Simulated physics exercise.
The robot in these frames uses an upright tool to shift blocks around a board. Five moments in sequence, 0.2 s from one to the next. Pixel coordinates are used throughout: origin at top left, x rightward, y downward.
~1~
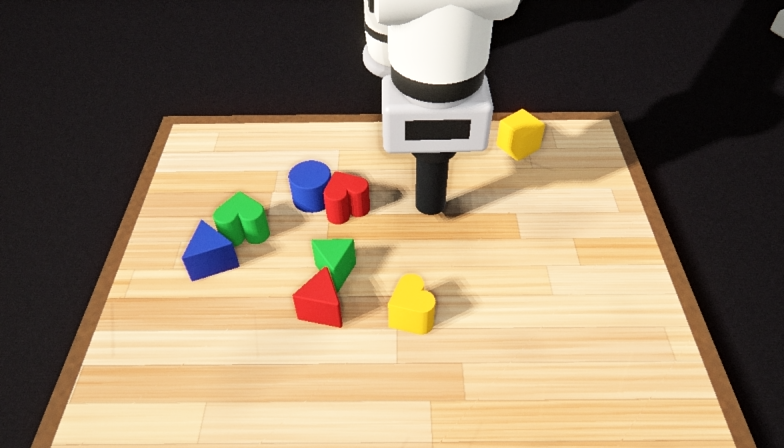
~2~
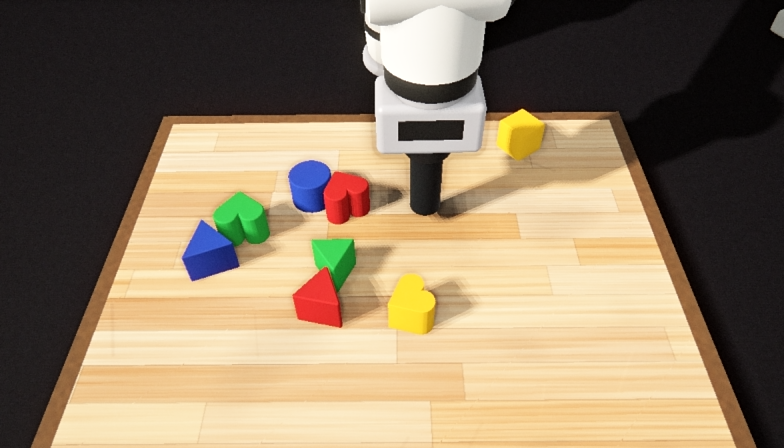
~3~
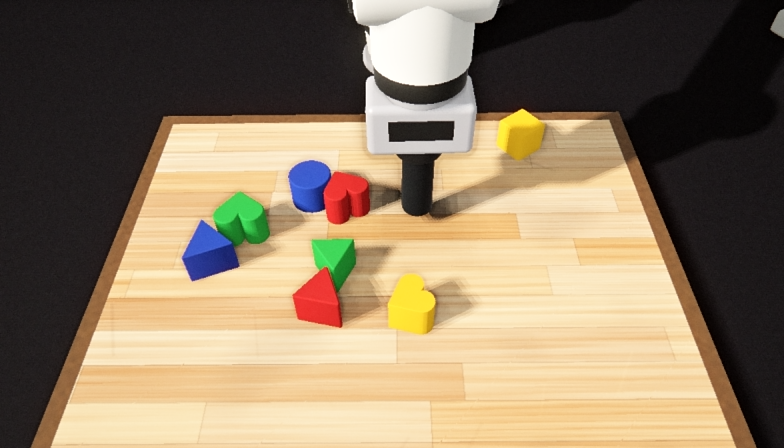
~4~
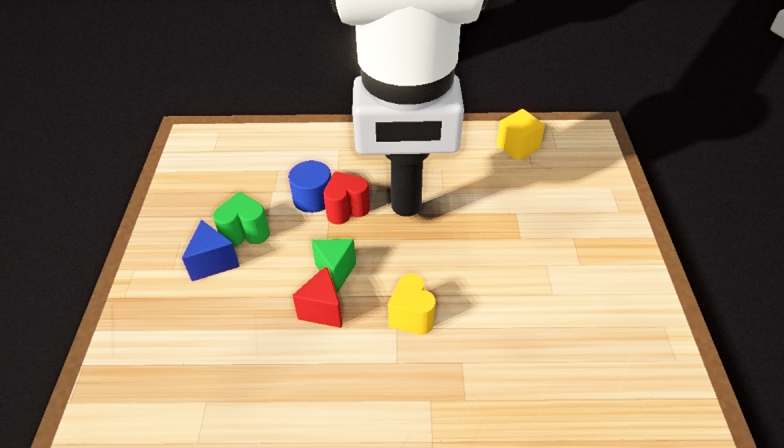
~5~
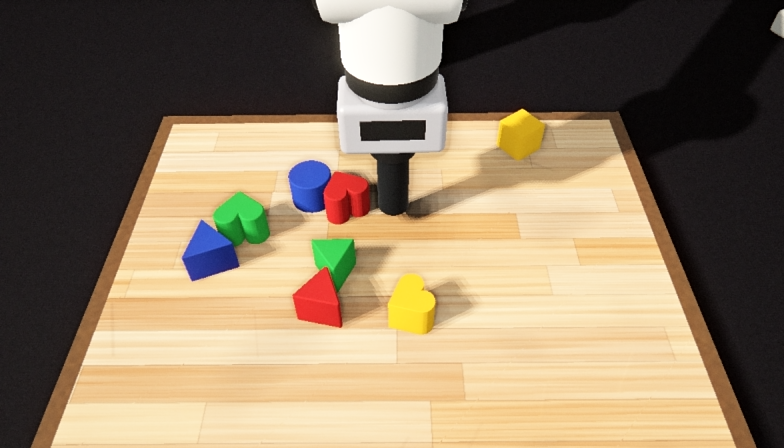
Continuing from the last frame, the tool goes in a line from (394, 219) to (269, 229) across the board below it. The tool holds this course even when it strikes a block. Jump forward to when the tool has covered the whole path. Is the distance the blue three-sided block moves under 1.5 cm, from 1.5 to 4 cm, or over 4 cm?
Band: Under 1.5 cm.
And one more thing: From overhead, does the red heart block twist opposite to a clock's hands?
No.
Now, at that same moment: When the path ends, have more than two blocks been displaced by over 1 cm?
That would be a yes.
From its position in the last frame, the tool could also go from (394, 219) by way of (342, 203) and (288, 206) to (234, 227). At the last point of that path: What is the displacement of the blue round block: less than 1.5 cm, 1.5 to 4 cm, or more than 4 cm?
Net shift: Above 4 cm.
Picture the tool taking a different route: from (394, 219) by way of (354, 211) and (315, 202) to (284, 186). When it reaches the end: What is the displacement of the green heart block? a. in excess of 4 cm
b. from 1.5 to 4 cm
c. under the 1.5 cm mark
The answer is c.
The first path, step by step. One third of the way, tool (351, 208); blue round block (289, 167); red heart block (320, 181), turned 20° clockwise.
Two thirds of the way, tool (308, 211); blue round block (270, 155); red heart block (288, 177), turned 50° clockwise.
At the end, tool (266, 216); blue three-sided block in place; green heart block (222, 209); blue round block (266, 149); red heart block (265, 177), turned 95° clockwise.
